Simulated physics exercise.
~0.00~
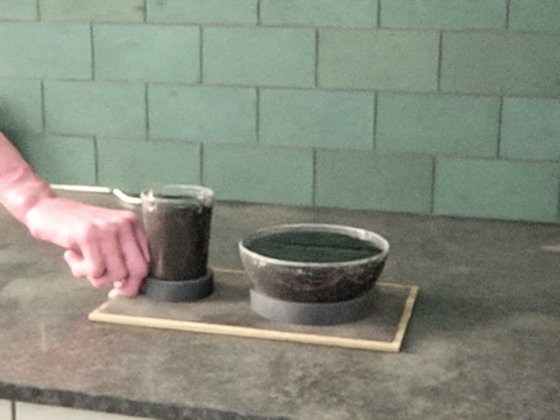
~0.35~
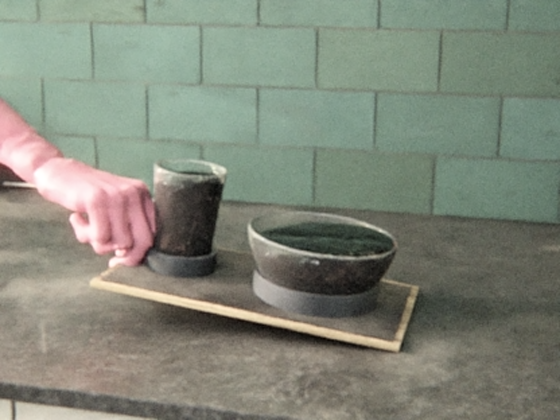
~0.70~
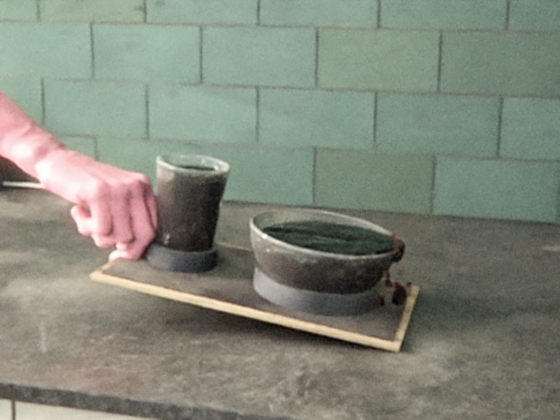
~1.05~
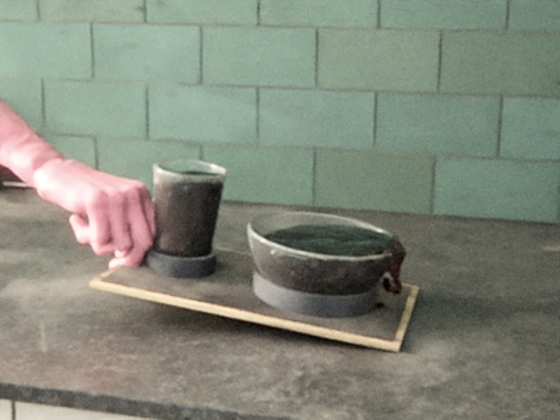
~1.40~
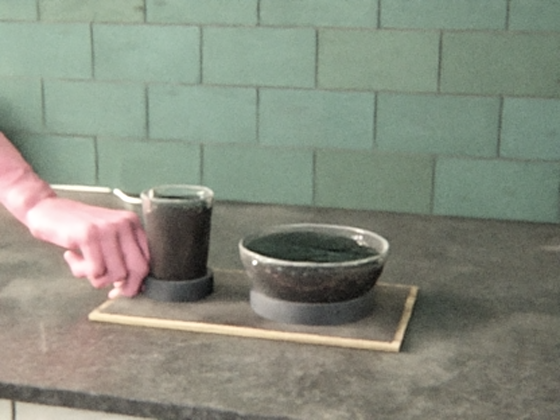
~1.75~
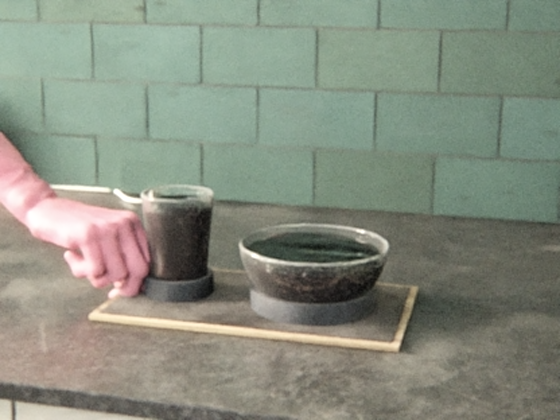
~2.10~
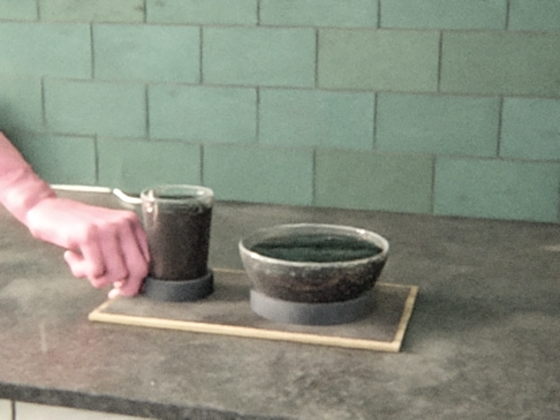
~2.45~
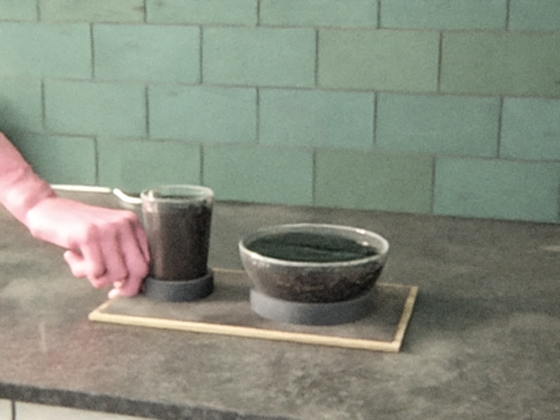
A tray holding a tumbler and a round bowl of dark liquid tilts gently as a hand raises its left end, and some liquid slops over the bowl's right rim. The hand then lowers the tray level on the counter, both vessels still standing in place.
